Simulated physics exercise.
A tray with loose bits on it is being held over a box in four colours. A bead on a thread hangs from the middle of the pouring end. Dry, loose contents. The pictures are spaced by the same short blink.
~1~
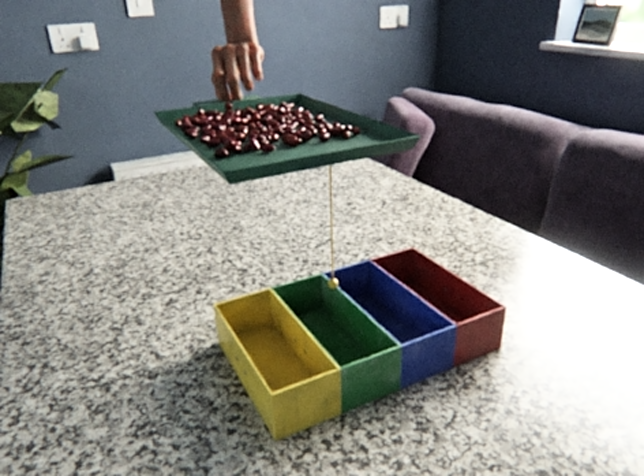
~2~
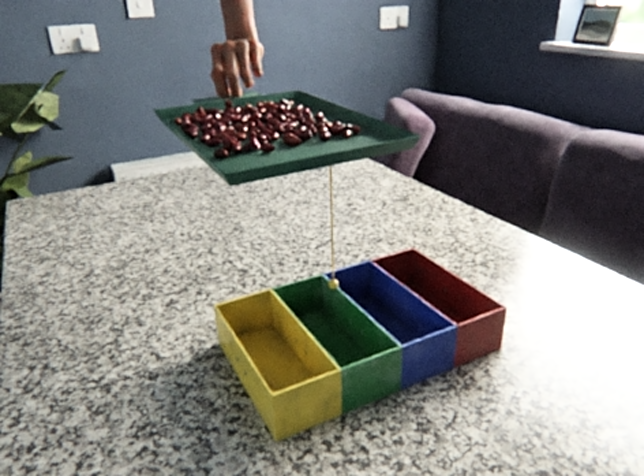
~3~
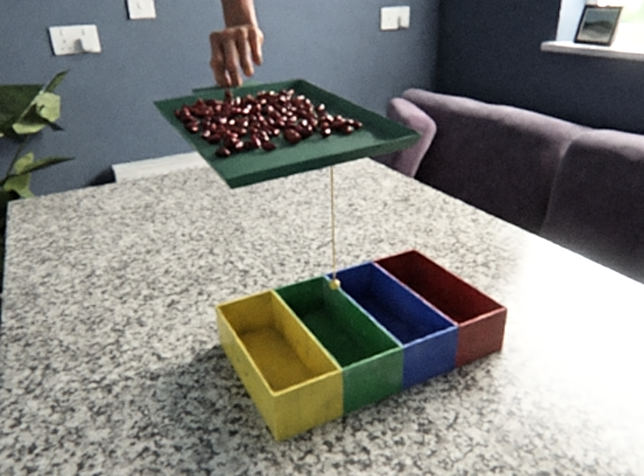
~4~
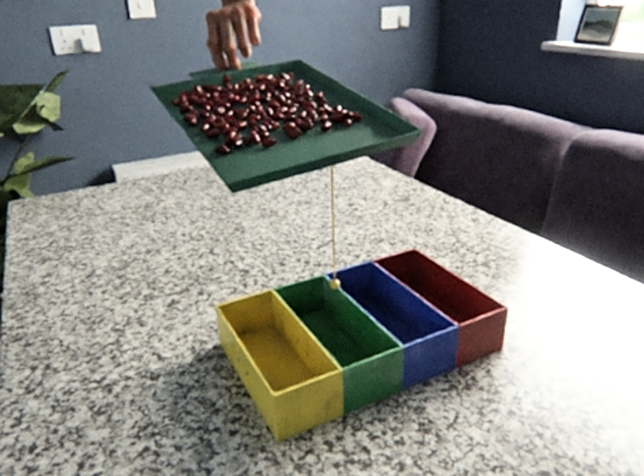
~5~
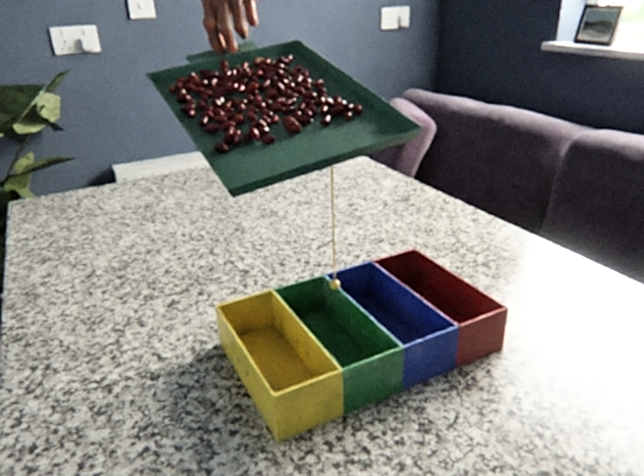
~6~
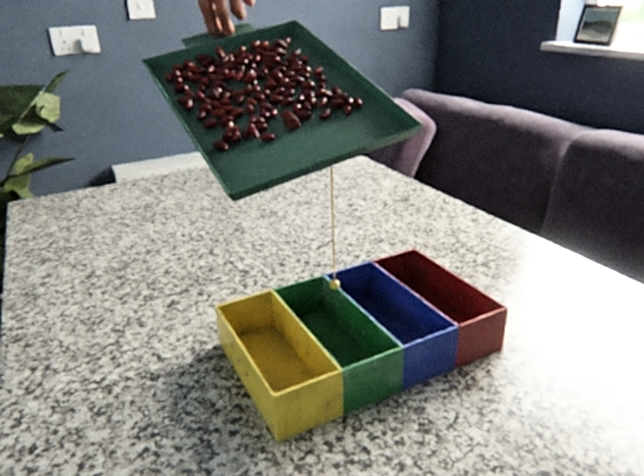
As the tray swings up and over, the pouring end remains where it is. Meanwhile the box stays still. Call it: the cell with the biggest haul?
The yellow compartment.
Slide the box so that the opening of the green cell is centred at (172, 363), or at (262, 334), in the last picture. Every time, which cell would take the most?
For the first spot the answer is the blue cell, and for the second spot it is the green one.
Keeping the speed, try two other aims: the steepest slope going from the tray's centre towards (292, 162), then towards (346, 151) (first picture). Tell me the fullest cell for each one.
The first time it is the cell in yellow, and the second time it is the cell in red.
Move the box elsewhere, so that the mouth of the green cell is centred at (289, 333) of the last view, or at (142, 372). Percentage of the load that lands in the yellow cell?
You'd get near 40 per cent and afterwards near 0 per cent.
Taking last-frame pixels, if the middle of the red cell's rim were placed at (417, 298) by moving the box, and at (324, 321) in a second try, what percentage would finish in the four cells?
Close to 90 in a hundred, then close to 100 in a hundred.
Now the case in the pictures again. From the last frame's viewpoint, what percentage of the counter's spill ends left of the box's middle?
I make it about 100 percent or so.
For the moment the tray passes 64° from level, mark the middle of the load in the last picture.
Near (251, 187).
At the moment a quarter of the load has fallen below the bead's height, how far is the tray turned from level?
At roughly 70°.
Soon after the last picture, tray tipped steeply; about two thirds on the tray; a stray few in the yellow cell; about a third falling or outside the box.
A little later, tray tipped past a quarter turn; about half in the yellow cell; a small part in the green cell; about a third falling or outside the box.
Later still, tray tipped past a quarter turn; about two thirds in the yellow cell; a small part in the green cell; about a third falling or outside the box.
At rest, tray tipped past a quarter turn; about two thirds in the yellow cell; a small part in the green cell; none in the blue cell; none in the red cell; about a third outside the box.
